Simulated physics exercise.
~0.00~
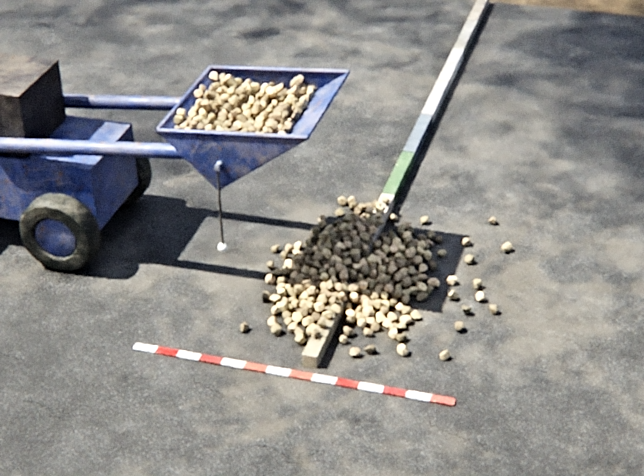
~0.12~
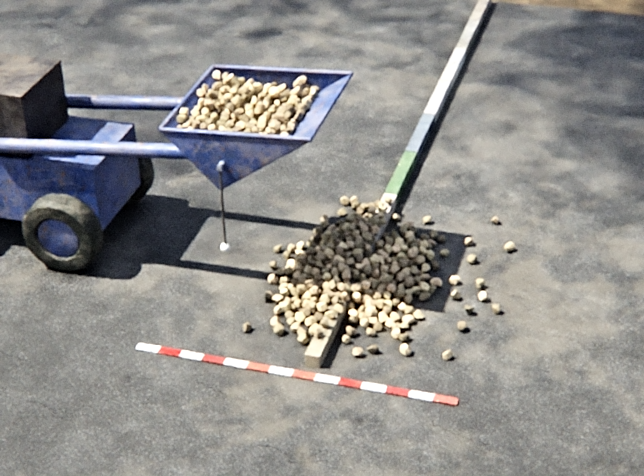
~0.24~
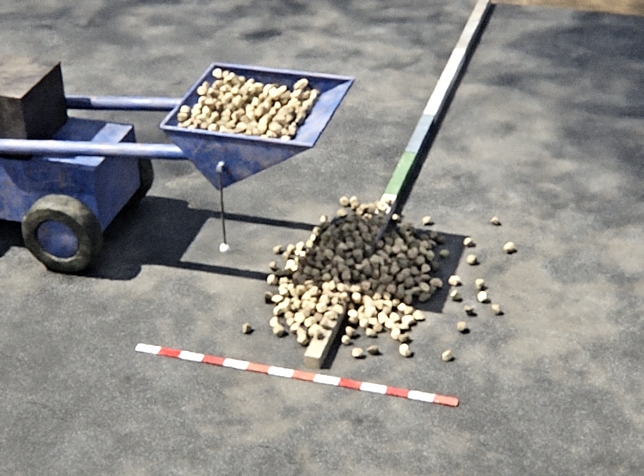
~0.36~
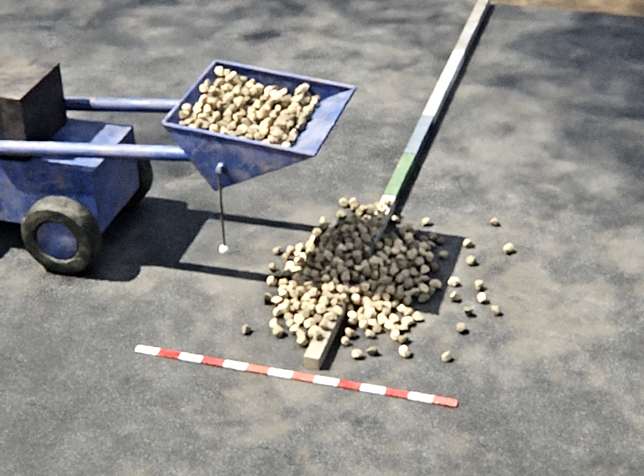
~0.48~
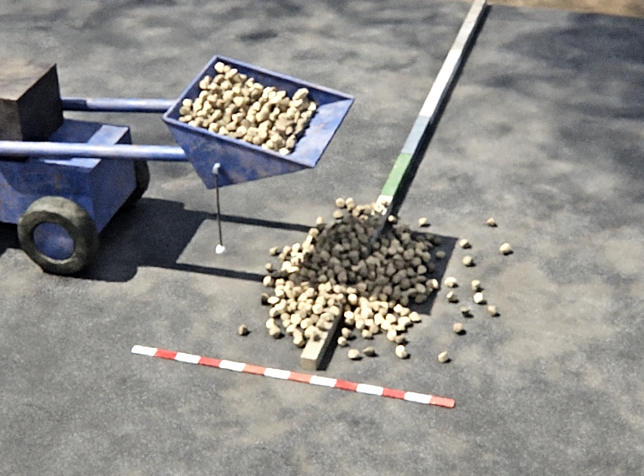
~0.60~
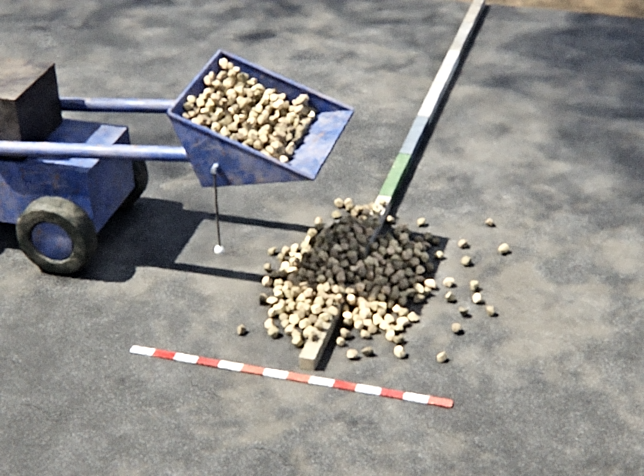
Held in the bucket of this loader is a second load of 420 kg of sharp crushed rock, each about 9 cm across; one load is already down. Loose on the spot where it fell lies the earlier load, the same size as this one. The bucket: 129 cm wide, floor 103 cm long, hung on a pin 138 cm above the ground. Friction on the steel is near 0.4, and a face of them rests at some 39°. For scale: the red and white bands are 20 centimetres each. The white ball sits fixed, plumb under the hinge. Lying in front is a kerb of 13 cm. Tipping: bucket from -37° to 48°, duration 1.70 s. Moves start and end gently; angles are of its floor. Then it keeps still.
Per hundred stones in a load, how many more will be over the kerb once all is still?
23.
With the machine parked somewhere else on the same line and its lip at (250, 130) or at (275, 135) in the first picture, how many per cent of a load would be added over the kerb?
Roughly 0 and 0 percent, in that order.
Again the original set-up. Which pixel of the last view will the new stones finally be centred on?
Roughly pixel (322, 258) in the last view.
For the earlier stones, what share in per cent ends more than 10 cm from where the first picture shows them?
I'd say roughly 5 per cent of them.
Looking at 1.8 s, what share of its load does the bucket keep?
I'd say about 30 per cent.
After 1.3 s the floor is at 34°; in per cent of one load, 100 in the bucket, 61 on this side of the kerb, 39 over the kerb; the foremost stones are at (476, 294).
After 1.8 s the floor is at 48°; in per cent of one load, 30 in the bucket, 130 on this side of the kerb, 40 over the kerb; the foremost stones are at (476, 294).
After 2.2 s the floor is at 48°; in per cent of one load, 0 in the bucket, 142 on this side of the kerb, 58 over the kerb; the foremost stones are at (476, 294).
After 5.0 s the floor is at 48°; in per cent of one load, 0 in the bucket, 138 on this side of the kerb, 62 over the kerb; the foremost stones are at (479, 284). Net gain over the kerb, 23.
